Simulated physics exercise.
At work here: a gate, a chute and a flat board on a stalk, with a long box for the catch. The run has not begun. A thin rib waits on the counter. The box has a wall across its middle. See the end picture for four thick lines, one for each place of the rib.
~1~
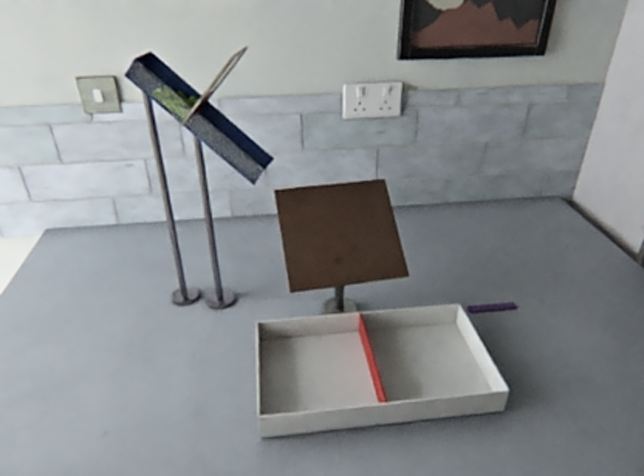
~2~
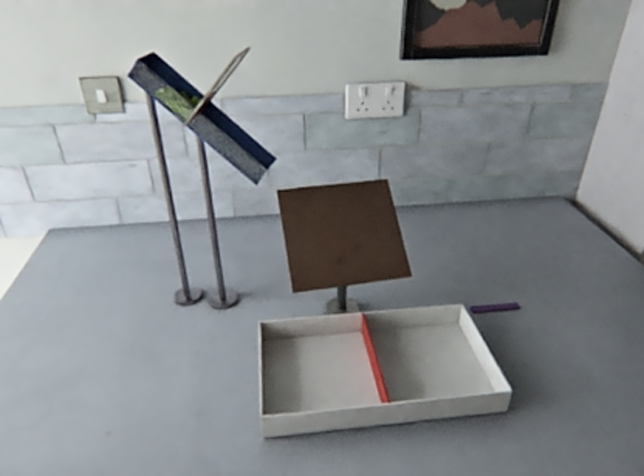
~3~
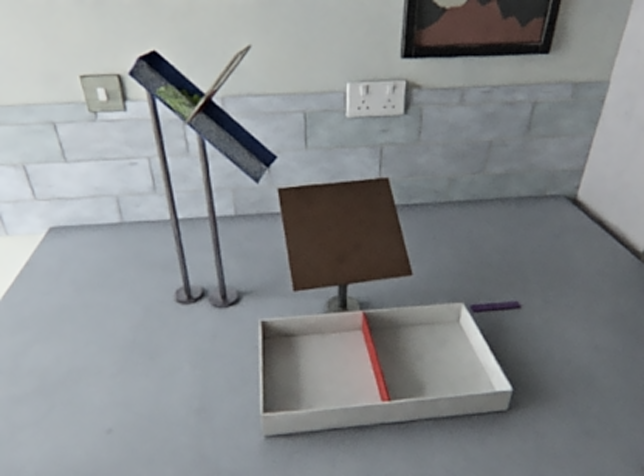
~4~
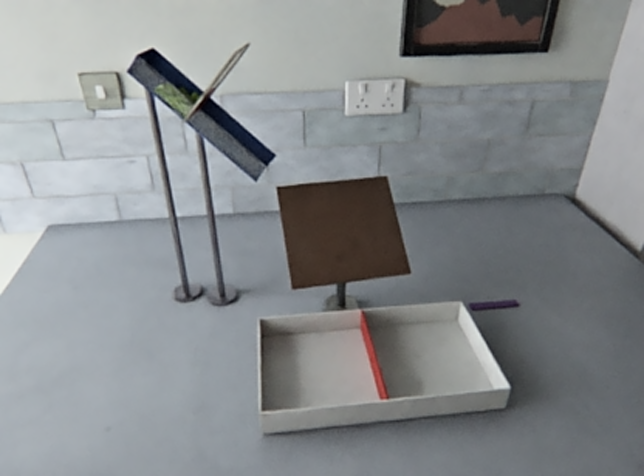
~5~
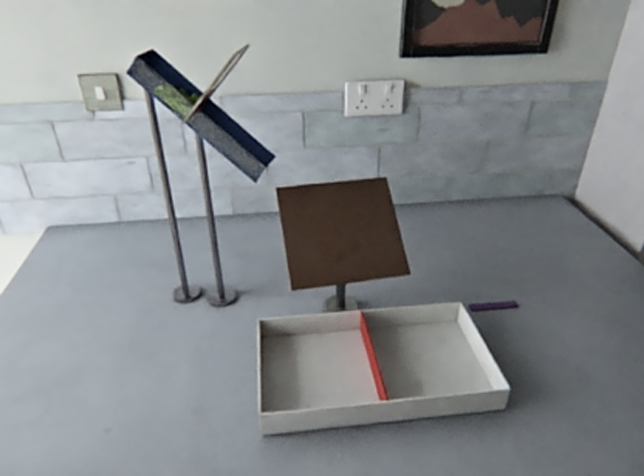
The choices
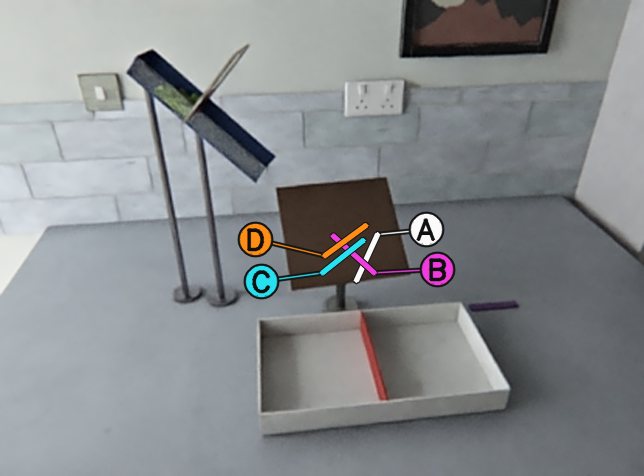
On a grey counter against a tiled wall, a raised blue chute holding something green slanted toward a tilted brown board behind a white box with a red divider, and nothing visibly moved.
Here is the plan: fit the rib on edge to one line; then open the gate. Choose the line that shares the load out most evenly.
Line B.
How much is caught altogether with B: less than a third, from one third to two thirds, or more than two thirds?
Line B gives more than two thirds.
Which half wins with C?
Left.
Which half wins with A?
The left half.
On the marked copy, line A from (377, 234) to (356, 280); line B from (333, 235) to (374, 272); line C from (363, 240) to (322, 272); line D from (365, 225) to (324, 255).
With A, of what is caught, the bulk in the left half, a small share in the right.
With B, of what is caught, close to half in the left half, close to half in the right.
With C, of what is caught, the bulk in the left half, close to a quarter in the right.
With D, of what is caught, all but a few in the left half, a small share in the right.
